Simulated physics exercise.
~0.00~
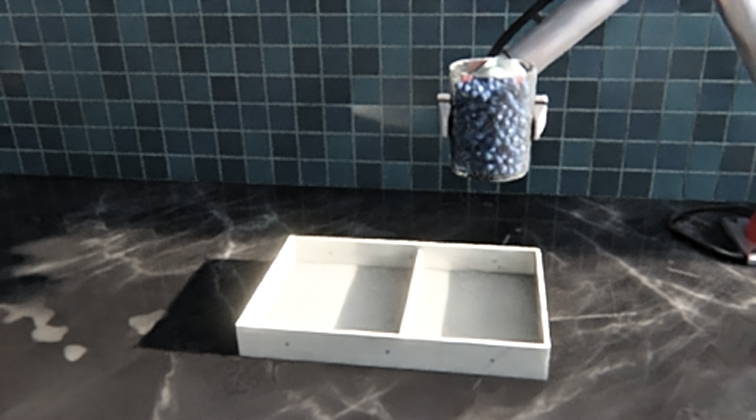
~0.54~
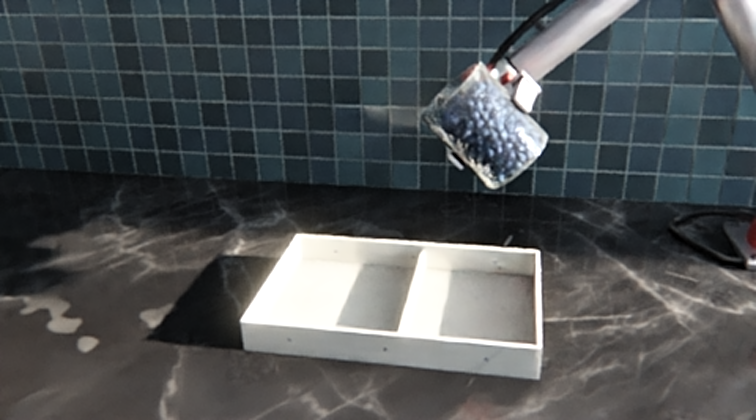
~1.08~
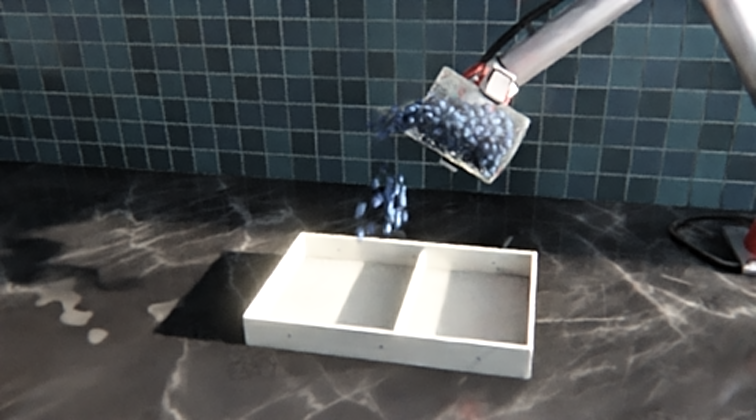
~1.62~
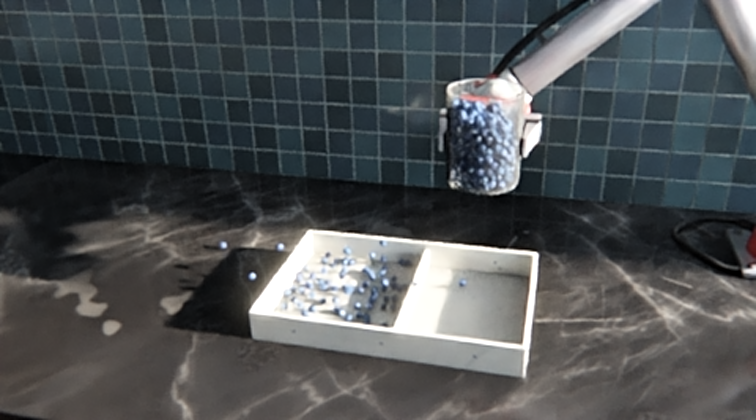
On a dark marbled counter before a blue-green tiled wall, a robot arm holds a clear beaker full of small blue beads above a pale, shallow tray split into two parts. The arm tips the beaker to the left, and the beads slide toward its rim. As it leans further, nearly onto its side, a stream of beads spills out and drops toward the left part of the tray. The arm then swings the beaker back almost upright, still mostly full. Beads lie scattered across the left part, with one or so in the right and a few strays beyond the tray's left side.
